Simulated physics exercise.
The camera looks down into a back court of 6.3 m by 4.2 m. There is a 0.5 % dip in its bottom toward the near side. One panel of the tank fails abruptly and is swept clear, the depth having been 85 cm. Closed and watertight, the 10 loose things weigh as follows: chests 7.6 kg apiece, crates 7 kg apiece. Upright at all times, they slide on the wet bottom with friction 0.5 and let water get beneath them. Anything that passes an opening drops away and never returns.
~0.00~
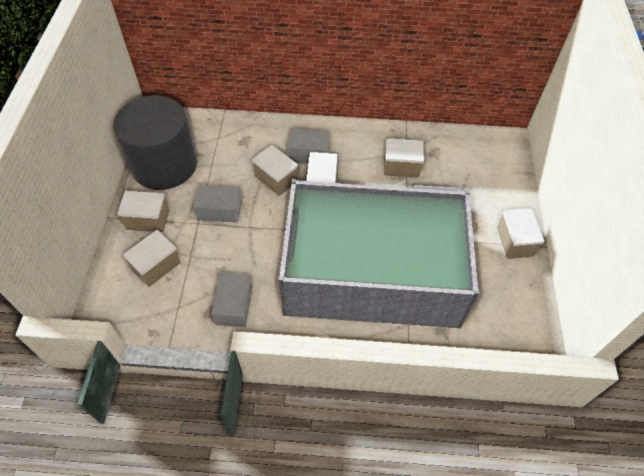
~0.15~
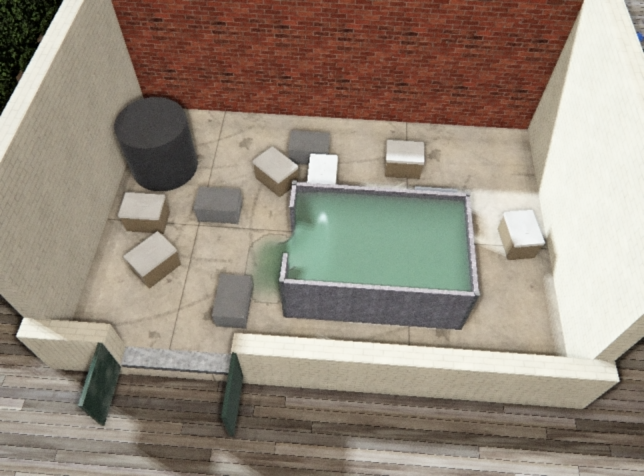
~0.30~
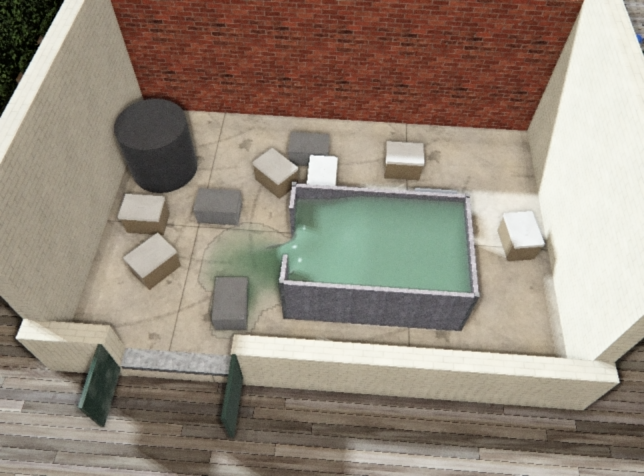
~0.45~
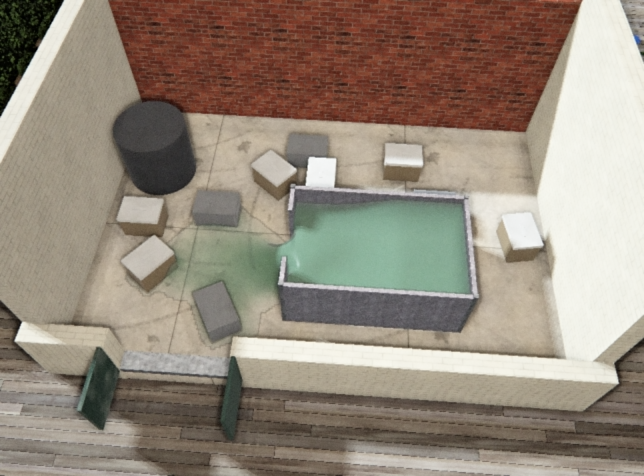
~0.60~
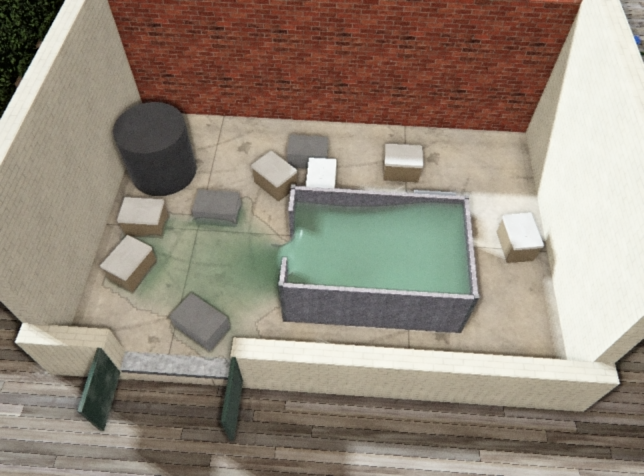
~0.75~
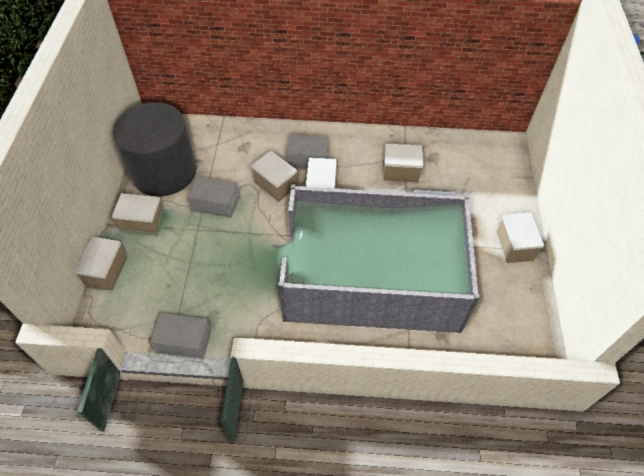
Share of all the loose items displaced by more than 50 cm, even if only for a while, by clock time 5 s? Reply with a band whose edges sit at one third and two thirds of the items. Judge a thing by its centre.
Band: One third to two thirds.
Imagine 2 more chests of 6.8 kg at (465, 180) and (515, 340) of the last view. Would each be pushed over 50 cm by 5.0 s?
Respectively: Doesn't reach it; doesn't reach it.
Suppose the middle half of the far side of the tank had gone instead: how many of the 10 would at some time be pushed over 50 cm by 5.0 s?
Result: 8.
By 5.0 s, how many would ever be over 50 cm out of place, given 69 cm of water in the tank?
It would come to 4 of them.
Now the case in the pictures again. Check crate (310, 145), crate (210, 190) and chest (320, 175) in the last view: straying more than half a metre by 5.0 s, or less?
First exceeding it, second exceeding it, third falling below it.
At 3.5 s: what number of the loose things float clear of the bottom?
2 of them.
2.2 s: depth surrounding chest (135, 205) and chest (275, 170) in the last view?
Roughly 38 and 0 cm.
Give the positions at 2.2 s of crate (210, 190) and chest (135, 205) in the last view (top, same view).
I'd say close to (251, 118) and close to (122, 171).
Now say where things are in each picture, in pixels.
The first picture shows a crate at (231, 294), on the bottom; a chest at (149, 251) rests on the ground; 3.2 m2 under water; 0 of 10 have shifted.
The second picture shows a crate at (232, 295), on the bottom; a chest at (150, 252), on the bottom; 3.7 m2 under water; 0 of 10 have shifted.
The third picture shows a crate at (230, 298) rests on the ground; a chest at (150, 254), on the bottom; water covers 4.5 m2; 0 of 10 have shifted.
The fourth picture shows a crate at (215, 306), on the bottom, 21 cm from its start; a chest at (147, 256) rests on the ground; 5.4 m2 under water; 1 of 10 have shifted.
The fifth picture shows a crate at (198, 317), on the bottom, 45 cm from its start; a chest at (126, 256), on the bottom, 30 cm from its start; water covers 6.6 m2; 2 of 10 have shifted.
The sixth picture shows a crate at (179, 330) rests on the ground, 73 cm from its start; a chest at (97, 256) rests on the ground, 67 cm from its start; 8.4 m2 under water; 4 of 10 have shifted.
After 1.1 s 3 of 10 are over 50 cm from their spots; 2 afloat.
After 2.2 s 3 of 10 are over 50 cm from their spots; 2 afloat.
After 3.5 s 4 of 10 are over 50 cm from their spots; 2 afloat.
After 5.0 s 5 of 10 are over 50 cm from their spots, and 5 have been at some point; 3 afloat.
